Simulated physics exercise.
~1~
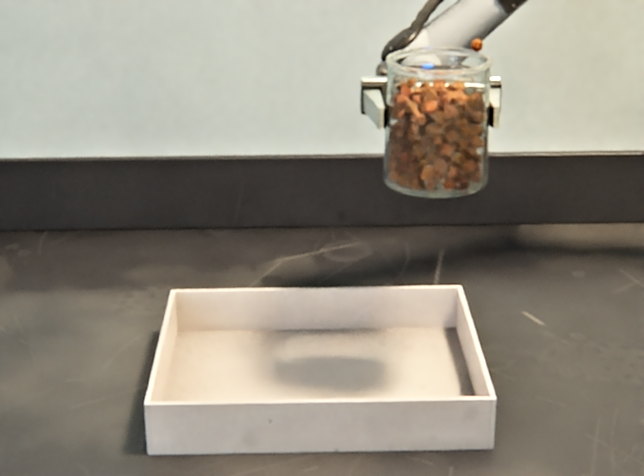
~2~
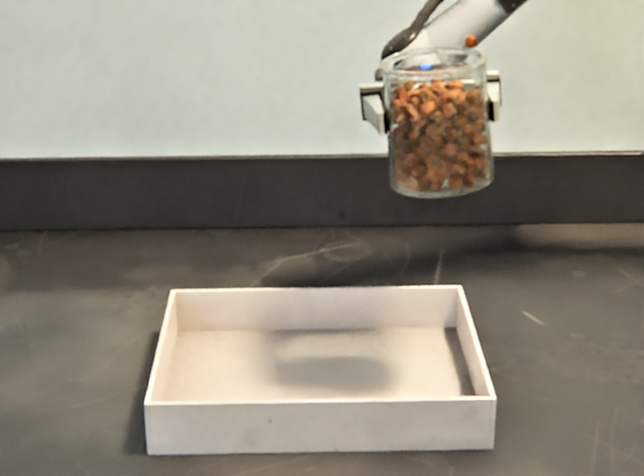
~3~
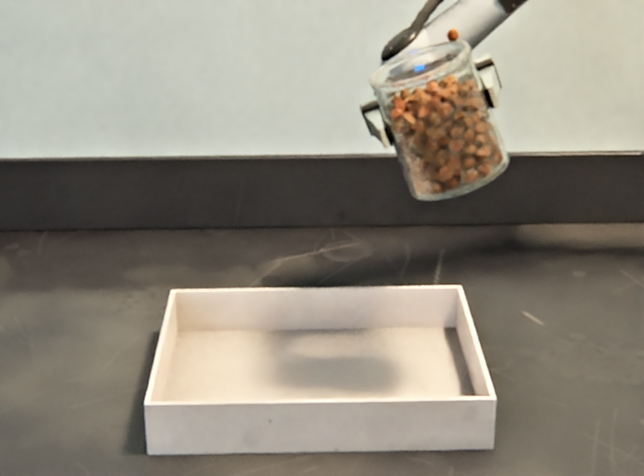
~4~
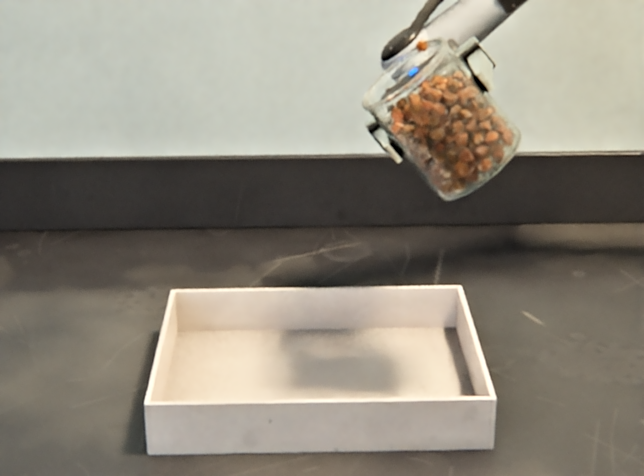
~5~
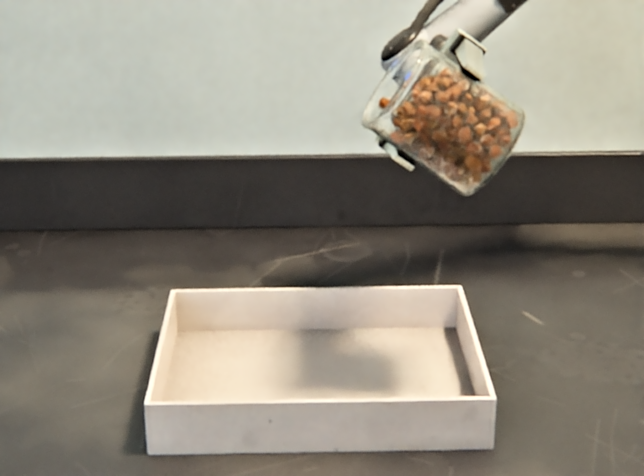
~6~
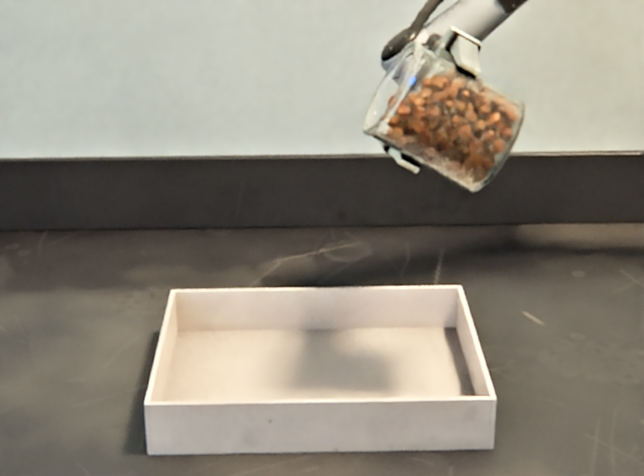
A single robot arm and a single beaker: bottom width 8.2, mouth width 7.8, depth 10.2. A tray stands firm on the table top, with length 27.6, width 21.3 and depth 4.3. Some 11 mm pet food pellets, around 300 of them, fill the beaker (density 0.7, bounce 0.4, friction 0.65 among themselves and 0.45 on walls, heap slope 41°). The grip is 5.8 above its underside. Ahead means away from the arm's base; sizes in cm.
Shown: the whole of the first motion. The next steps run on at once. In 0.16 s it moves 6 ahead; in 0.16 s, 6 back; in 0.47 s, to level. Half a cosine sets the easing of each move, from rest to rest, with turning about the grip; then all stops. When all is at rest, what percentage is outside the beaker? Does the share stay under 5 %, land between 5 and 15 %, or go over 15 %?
It lands between 5 and 15 %.
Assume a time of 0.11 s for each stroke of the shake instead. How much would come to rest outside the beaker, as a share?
It would come to around 20 %.
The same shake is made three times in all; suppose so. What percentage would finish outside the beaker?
In that case it would be near 10 percent.
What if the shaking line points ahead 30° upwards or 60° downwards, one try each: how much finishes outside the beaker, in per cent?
10 and 0 %.
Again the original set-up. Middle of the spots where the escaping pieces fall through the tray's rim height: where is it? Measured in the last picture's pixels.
They come down centred close to (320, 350).
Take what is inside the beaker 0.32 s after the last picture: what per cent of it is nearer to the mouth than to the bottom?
Estimate: Around 40 %.
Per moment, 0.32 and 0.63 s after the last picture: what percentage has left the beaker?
I'd put it near 5 percent first and near 5 percent later.
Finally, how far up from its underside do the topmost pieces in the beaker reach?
About 10.5 cm.
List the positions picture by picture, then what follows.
Beaker middle at (437, 122), level; upper third of the load around (438, 105), from x 395 to 480, top at y 45; 299 in the beaker, in the first frame.
Beaker middle at (438, 122), tilted 6° forward; upper third of the load around (438, 104), from x 395 to 485, top at y 40, in the second frame.
Beaker middle at (440, 122), tilted 21° forward; upper third of the load around (443, 104), from x 395 to 495, top at y 35, in the third frame.
Beaker middle at (442, 120), tilted 39° forward; upper third of the load around (445, 103), from x 395 to 505, top at y 45, in the fourth frame.
Beaker middle at (444, 119), tilted 54° forward; upper third of the load around (448, 101), from x 385 to 510, top at y 75, in the fifth frame.
Beaker middle at (444, 118), tilted 60° forward; upper third of the load around (452, 101), from x 390 to 510, top at y 75; 299 in the beaker, in the sixth frame.
Then, 0.32 s after the last picture, tilted 60° forward, highest piece 27 above the table; 283 in the beaker, 16 in flight or on a rim.
Then, 0.63 s after the last picture, tilted 15° forward, highest piece 29 above the table; 277 in the beaker, 21 in the tray, 1 on the table or floor.
Then, 0.99 s after the last picture, level, highest piece 30 above the table; 277 in the beaker, 21 in the tray, 1 on the table or floor.
Then, 2.04 s after the last picture, level, highest piece 30 above the table; 277 in the beaker, 21 in the tray, 1 on the table or floor.
Final count, 277 in the beaker, 21 in the tray, 1 on the table or floor. That is 7 % outside the beaker.
